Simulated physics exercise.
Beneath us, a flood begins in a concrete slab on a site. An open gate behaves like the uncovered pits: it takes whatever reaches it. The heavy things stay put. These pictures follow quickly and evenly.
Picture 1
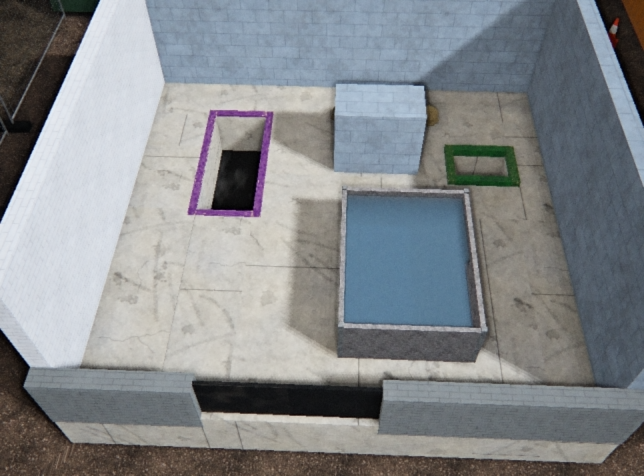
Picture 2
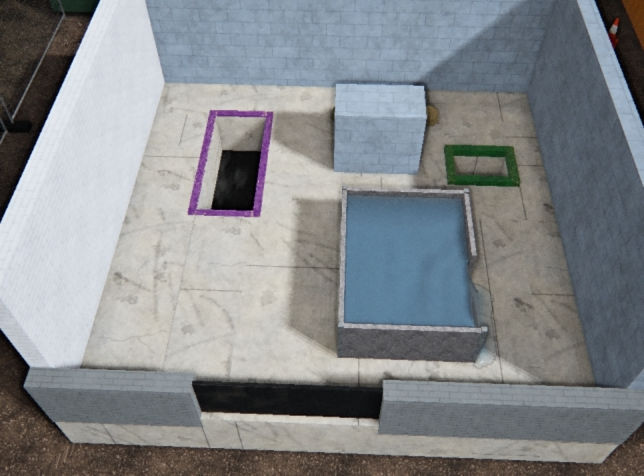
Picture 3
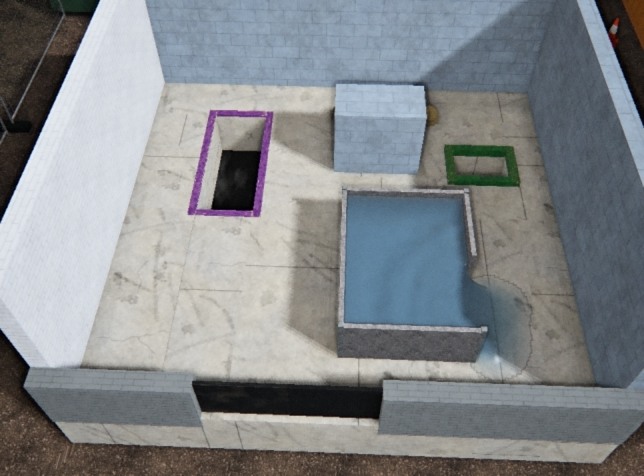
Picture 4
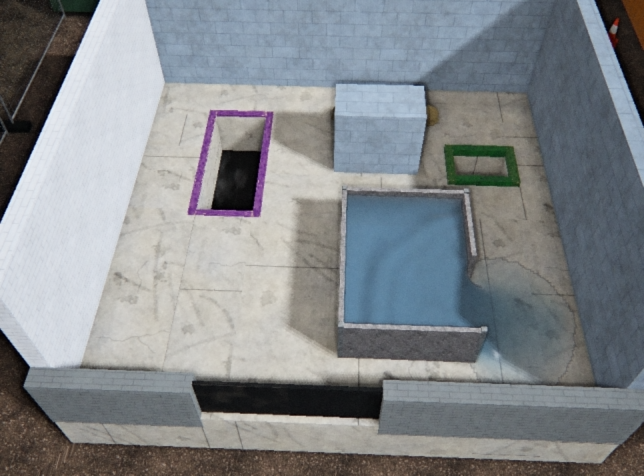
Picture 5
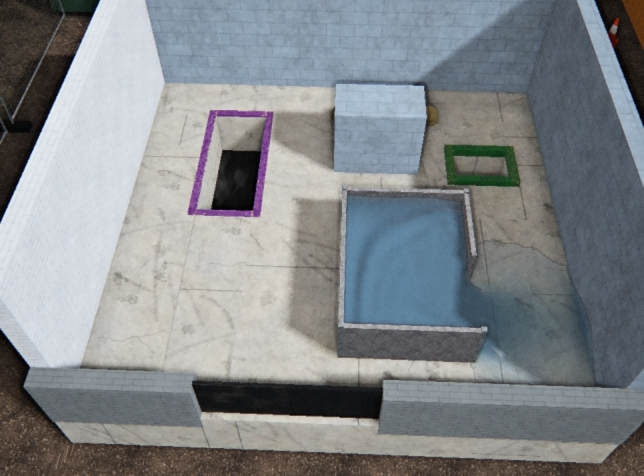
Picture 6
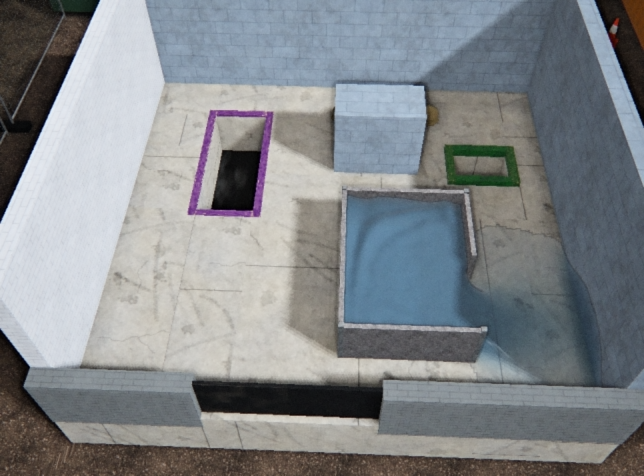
In a walled concrete yard, water pours through the tank's broken right side and spreads outward.
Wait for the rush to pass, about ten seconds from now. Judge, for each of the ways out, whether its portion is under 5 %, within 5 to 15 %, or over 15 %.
At the end, the gate is left holding a tiny amount - below five per cent, the purple pit is left holding a hefty amount - past fifteen per cent, the green pit is left holding a modest amount - five to fifteen per cent.
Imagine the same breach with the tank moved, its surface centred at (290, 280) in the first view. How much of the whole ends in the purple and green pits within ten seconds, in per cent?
After ten seconds: Purple pit around 15 percent, green pit around 10 percent.
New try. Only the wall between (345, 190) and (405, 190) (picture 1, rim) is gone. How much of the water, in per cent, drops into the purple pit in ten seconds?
In per cent: Purple 40.
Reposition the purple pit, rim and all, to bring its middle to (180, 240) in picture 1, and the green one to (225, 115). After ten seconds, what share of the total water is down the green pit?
Result - green pit: 0 %.
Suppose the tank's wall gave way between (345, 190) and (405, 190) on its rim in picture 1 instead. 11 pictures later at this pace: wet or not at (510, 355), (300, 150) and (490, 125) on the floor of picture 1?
In the order asked: Out of reach, sodden, out of reach.
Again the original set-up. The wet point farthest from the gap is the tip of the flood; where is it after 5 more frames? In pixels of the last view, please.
The front tops out at about (543, 173).
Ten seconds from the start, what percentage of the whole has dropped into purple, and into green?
20 in a hundred, then 8 in a hundred.
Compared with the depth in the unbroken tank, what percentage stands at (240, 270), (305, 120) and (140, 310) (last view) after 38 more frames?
In order: Roughly 2, 2 and 14 in a hundred.
A moment on, water covers 15 % of the floor; the gate 0 %, the purple pit 0 %, the green pit 0 %.
Next, water covers 25 % of the floor; the gate 0 %, the purple pit 0 %, the green pit 1 %.
Then, water covers 50 % of the floor; the gate 0 %, the purple pit 0 %, the green pit 4 %.
Later, water covers 85 % of the floor; the gate 0 %, the purple pit 3 %, the green pit 7 %.
In the end, water covers 95 % of the floor; the gate 0 %, the purple pit 19 %, the green pit 7 %.
